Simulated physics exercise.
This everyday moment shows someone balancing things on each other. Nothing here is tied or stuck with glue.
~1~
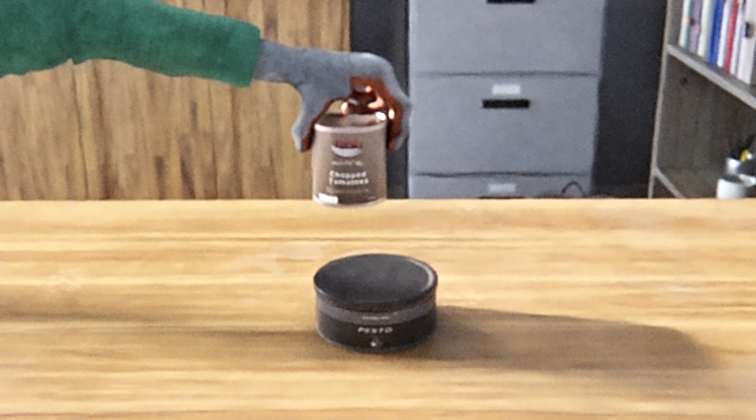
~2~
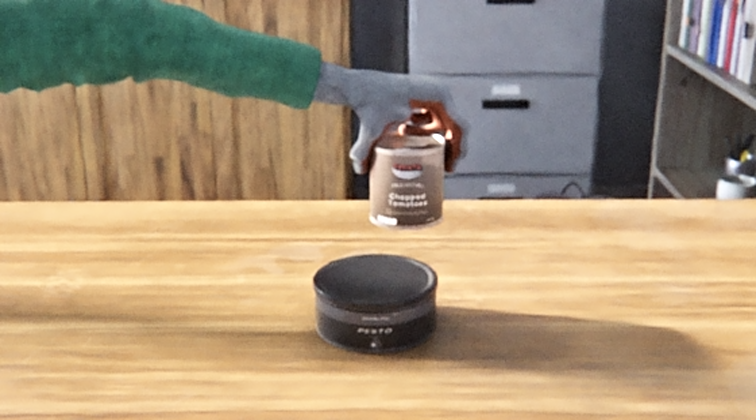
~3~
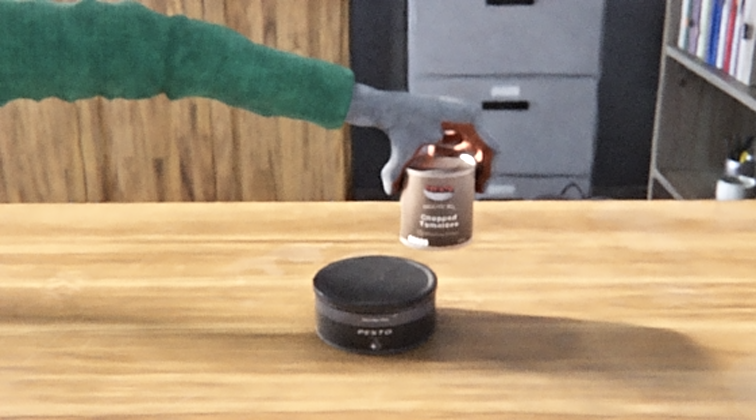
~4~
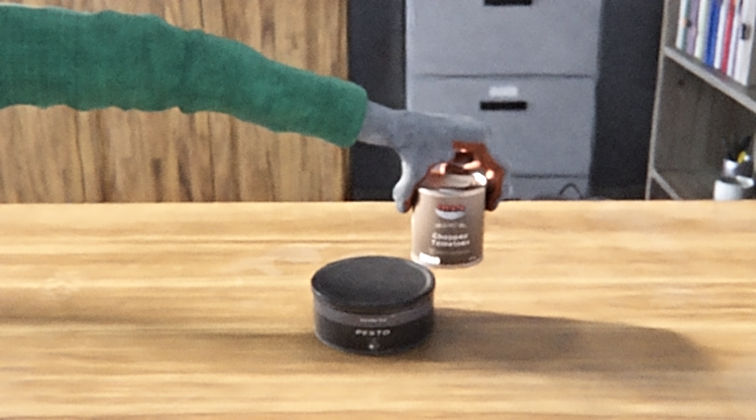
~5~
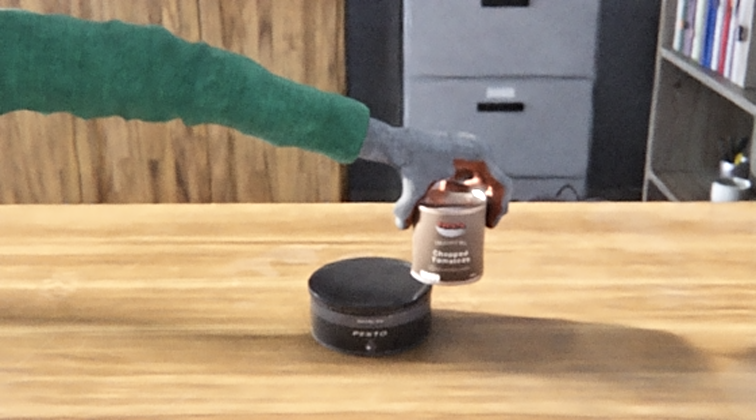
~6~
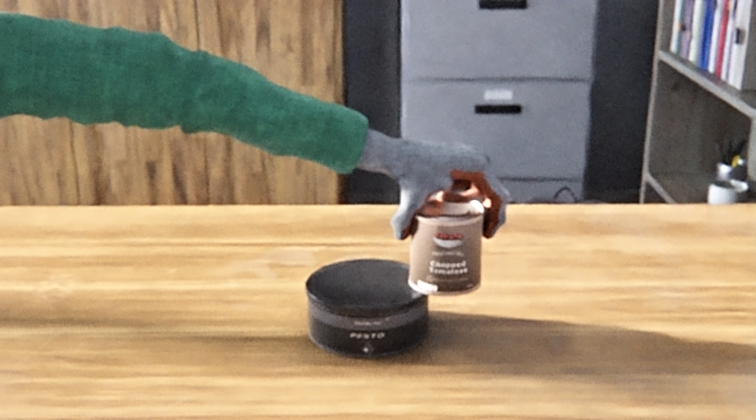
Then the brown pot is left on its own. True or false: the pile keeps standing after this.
False.
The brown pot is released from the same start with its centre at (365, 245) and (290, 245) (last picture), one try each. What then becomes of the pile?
First try: The pile stands firm; second try: It topples.
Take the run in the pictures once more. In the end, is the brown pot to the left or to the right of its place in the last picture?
That would be the viewer's right.
Then, 0.30 s past the last view, brown pot now fallen.
Then, 0.60 s past the last view, nothing new.
Finally, fallen, brown pot; black tub still in place. Final places as the last picture's camera would see them, brown pot near (509, 304). The pile comes apart.
